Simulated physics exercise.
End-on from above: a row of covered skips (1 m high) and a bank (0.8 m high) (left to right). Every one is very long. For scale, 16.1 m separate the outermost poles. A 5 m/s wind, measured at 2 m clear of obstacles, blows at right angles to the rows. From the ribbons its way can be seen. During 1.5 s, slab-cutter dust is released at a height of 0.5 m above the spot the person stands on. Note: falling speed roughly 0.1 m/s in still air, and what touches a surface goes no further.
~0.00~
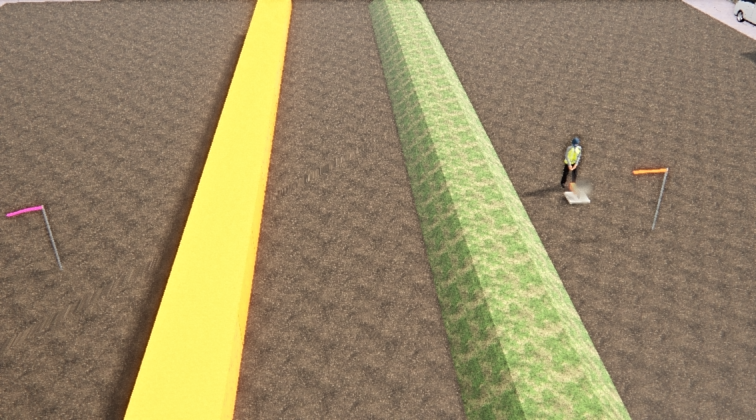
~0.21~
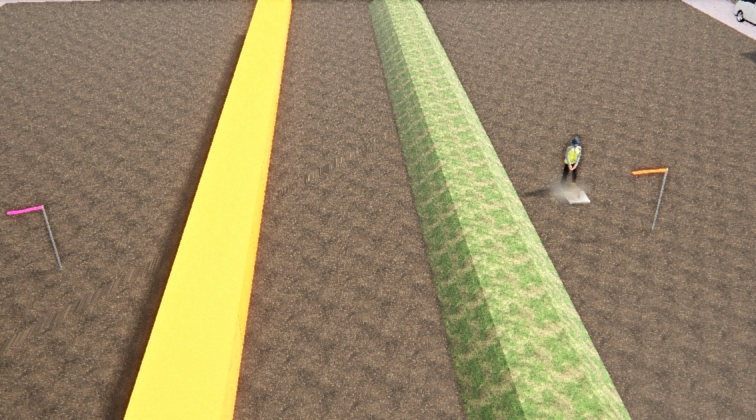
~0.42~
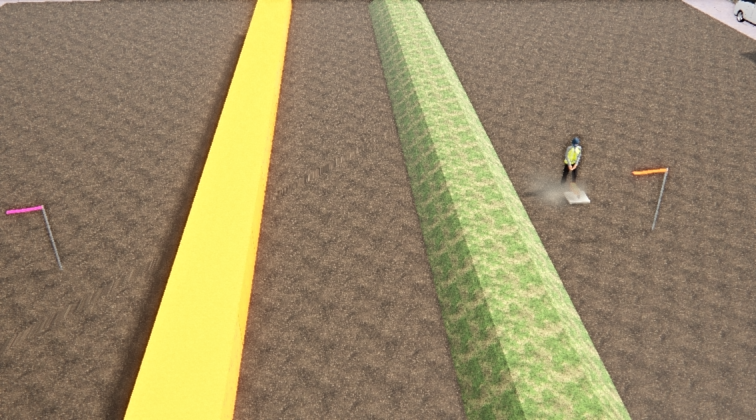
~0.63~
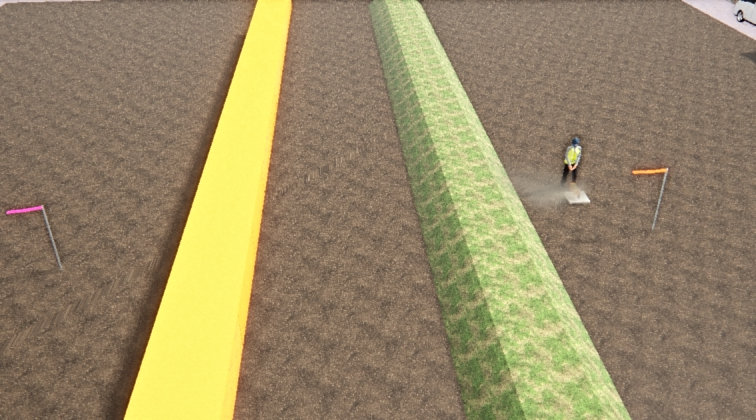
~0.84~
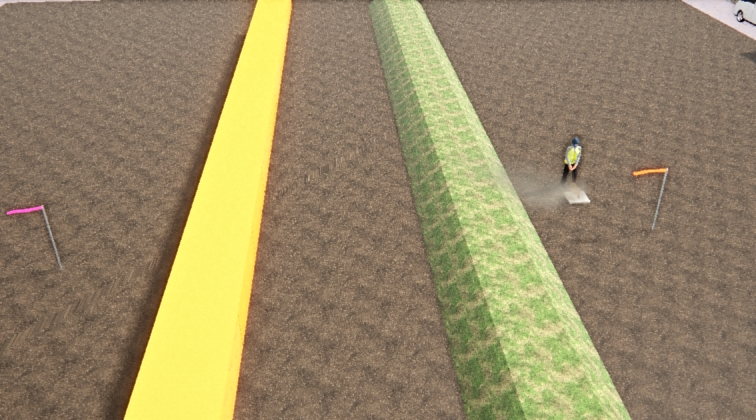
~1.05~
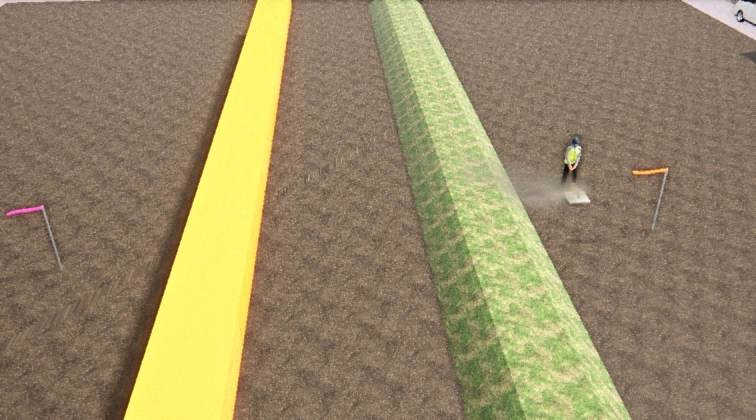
The footage shows a long yellow row and a grassy bank between two ribbons streaming left, while a person in a high-visibility vest stands still at a pale slab as greyish dust rises and spreads leftward toward the bank.
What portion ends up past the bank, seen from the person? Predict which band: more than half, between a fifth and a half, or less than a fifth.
More than half of them.
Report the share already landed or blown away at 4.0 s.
I'd put it at around 25 per cent.
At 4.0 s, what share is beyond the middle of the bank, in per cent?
Close to 75 %.
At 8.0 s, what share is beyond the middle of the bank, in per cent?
I'd say roughly 75 %.
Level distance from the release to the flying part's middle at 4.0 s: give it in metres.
12.0 m.
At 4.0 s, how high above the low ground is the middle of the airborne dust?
I'd put it close to 1.6 metres up.
After 2.5 s, 67 % is beyond the bank; 21 % has touched down or left; the middle of what still flies is 1.3 m above the low ground, near (392, 172).
After 4.0 s, 77 % is beyond the bank; 27 % has touched down or left; the middle of what still flies is 1.7 m above the low ground, near (173, 170).
After 8.0 s, 77 % is beyond the bank; 44 % has touched down or left.
After 20.0 s, 77 % is beyond the bank; 100 % has touched down or left.
After 45.0 s, 77 % is beyond the bank; 100 % has touched down or left.
